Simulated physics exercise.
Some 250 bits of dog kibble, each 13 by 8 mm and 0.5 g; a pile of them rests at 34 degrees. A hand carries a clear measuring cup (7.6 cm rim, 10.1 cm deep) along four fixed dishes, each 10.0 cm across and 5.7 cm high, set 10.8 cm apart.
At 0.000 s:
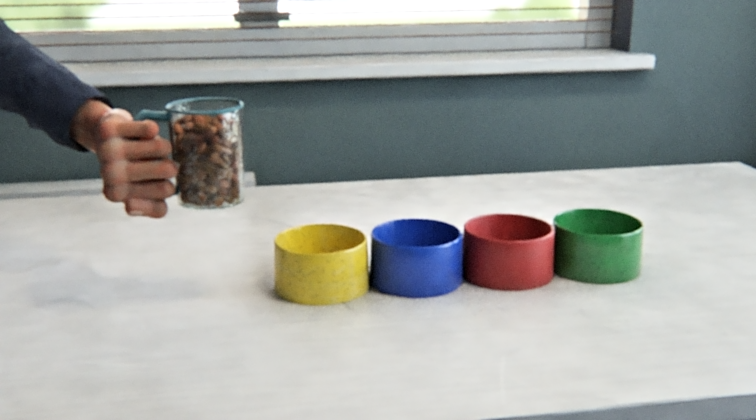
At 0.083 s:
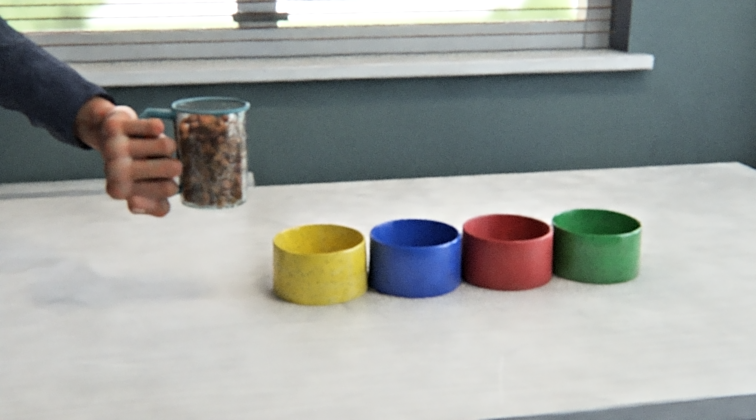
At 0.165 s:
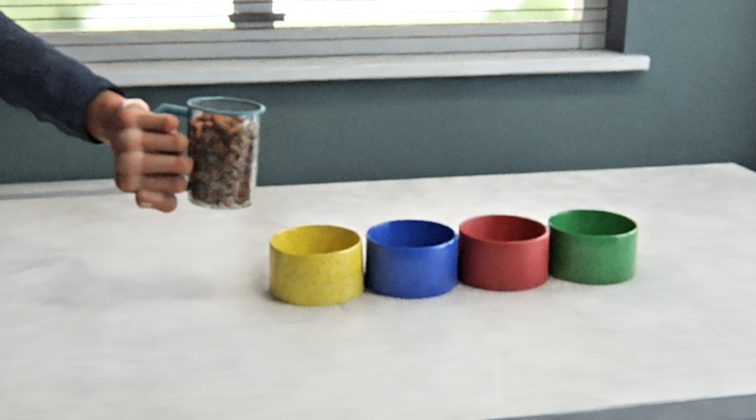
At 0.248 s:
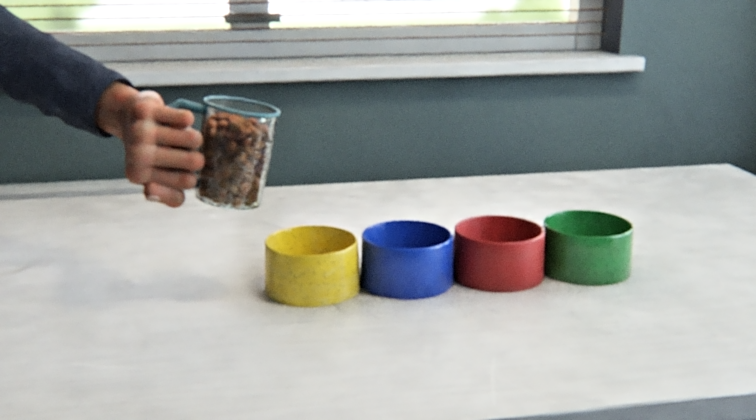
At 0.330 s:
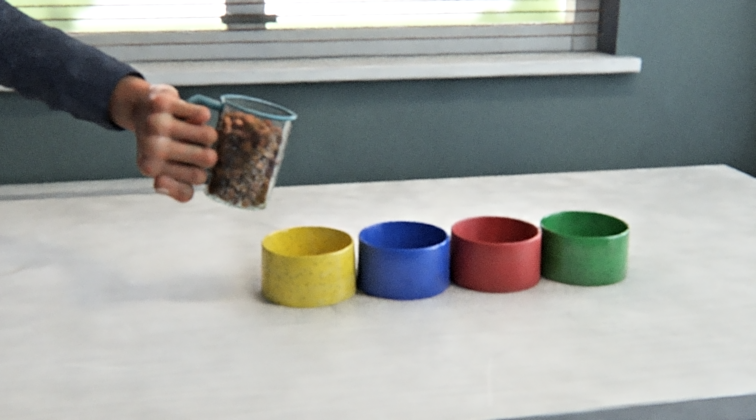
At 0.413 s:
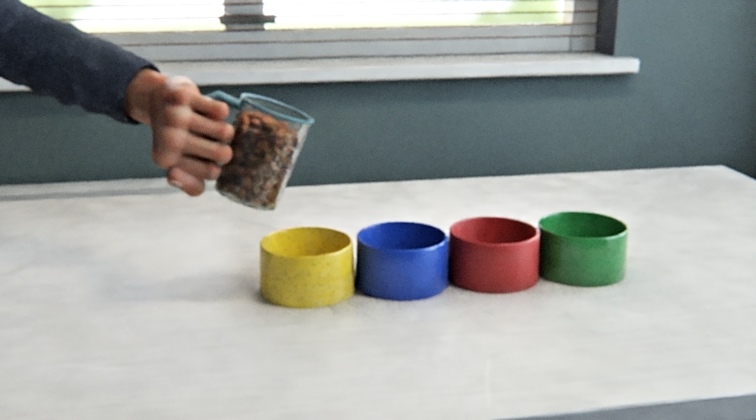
On a pale table by a window, a hand held a clear cup of brown kibble near four colored bowls, moved it a short way right, and gradually tilted it toward the yellow one.
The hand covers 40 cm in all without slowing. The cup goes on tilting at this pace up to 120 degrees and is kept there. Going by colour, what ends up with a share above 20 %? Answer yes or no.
Red no, blue no, green yes, yellow no, counter no.
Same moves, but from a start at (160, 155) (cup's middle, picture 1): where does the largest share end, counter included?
The winner: Green.
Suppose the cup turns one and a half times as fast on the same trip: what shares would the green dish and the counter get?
In that case green 30, counter 10.
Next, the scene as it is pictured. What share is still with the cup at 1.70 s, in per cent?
Some 95 per cent of the load.
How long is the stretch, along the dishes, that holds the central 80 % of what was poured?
About 7 cm.
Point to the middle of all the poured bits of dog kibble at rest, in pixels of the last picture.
Near (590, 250).
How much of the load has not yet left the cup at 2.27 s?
Some 10 per cent of the load.
After 1.18 s, tilt 68 degrees; cup holds 100 %.
After 1.70 s, tilt 99 degrees; cup holds 95 %.
After 2.27 s, tilt 120 degrees; cup holds 10 %, green 75 %.
At rest (3.0 s), red 0 %, blue 0 %, green 85 %, yellow 0 %, counter 10 %.
